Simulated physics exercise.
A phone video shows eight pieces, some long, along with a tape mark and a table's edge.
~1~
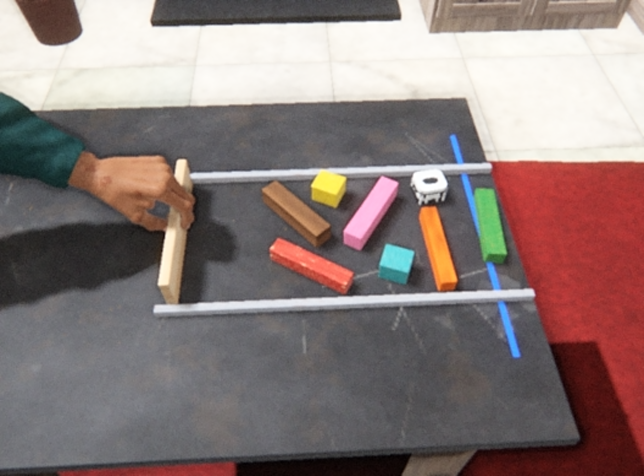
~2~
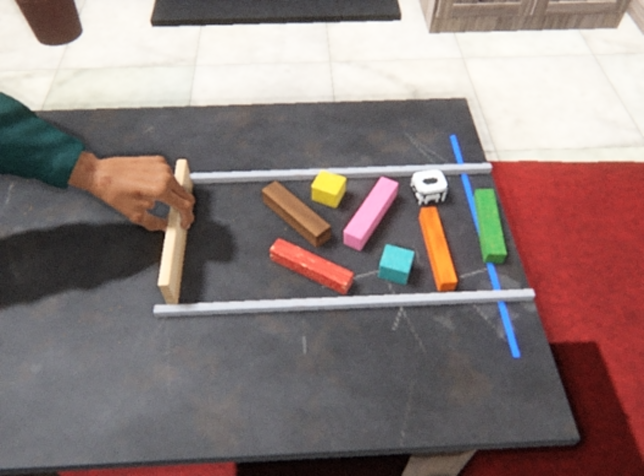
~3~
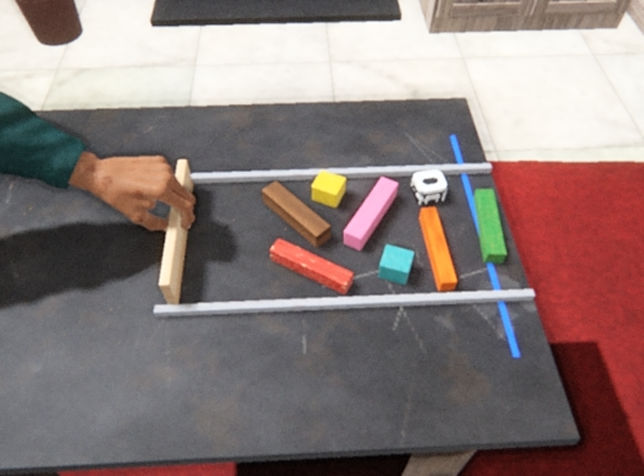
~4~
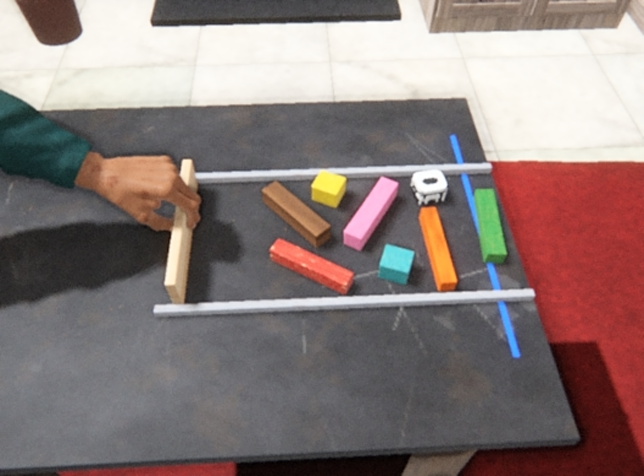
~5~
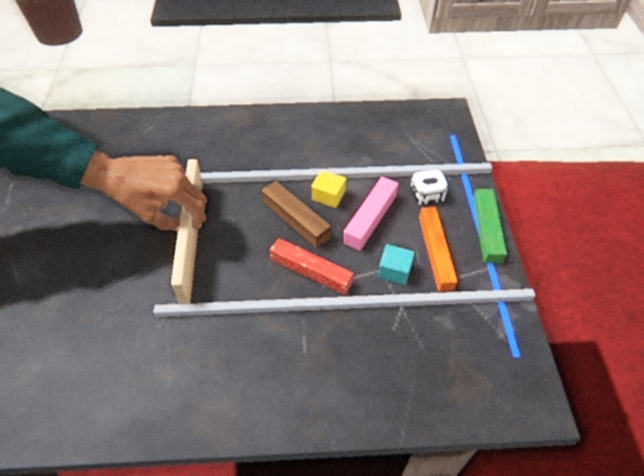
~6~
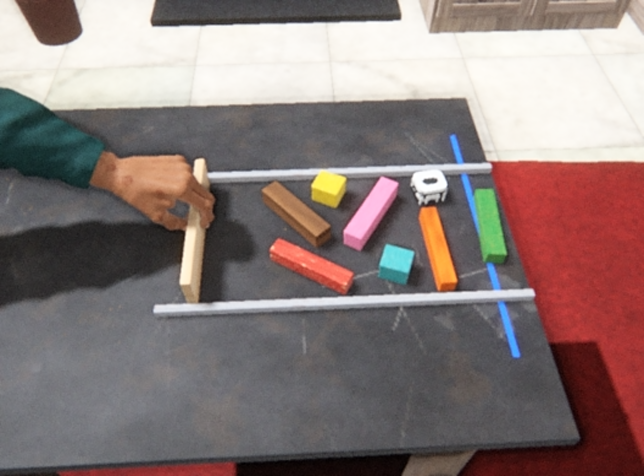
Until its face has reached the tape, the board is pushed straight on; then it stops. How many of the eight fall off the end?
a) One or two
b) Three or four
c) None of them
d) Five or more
Answer: D.
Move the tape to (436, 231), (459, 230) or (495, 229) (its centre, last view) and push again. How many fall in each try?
Respectively 2, 4 and 8.
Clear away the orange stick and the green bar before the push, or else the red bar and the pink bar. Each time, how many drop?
Tally per try: 4 / 3.
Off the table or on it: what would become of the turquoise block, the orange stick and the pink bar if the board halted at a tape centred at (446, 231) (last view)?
Taking each: The turquoise block holds its spot, the orange stick topples, the pink bar holds its spot.
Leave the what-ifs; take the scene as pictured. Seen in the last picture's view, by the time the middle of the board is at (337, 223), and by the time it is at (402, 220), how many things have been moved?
That gives 5 for the first and 8 for the second.
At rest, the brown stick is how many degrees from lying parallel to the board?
Angle: Roughly 15 degrees.
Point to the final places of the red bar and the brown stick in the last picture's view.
About (524, 271), and about (497, 210).
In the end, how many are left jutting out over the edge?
The overhang total is 2.
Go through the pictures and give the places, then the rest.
The first picture shows green bar (489, 225); white case (429, 187); orange stick (437, 248); board (178, 229); tape (480, 229).
The second picture shows white case (429, 187); board (178, 229).
The third picture shows orange stick (437, 248); pink bar (372, 213).
The fourth picture shows green bar (489, 225); yellow block (329, 189).
The fifth picture shows white case (429, 187); red bar (311, 266).
The sixth picture shows green bar (489, 225); white case (429, 187); orange stick (437, 248); board (197, 228); tape (480, 229).
A little later, none off yet; green bar at rest near (489, 225); white case at rest near (429, 187); orange stick at rest near (437, 248).
When it is over, the number that fall off is five or more; down, yellow block, pink bar, turquoise block, orange stick, white case and green bar.
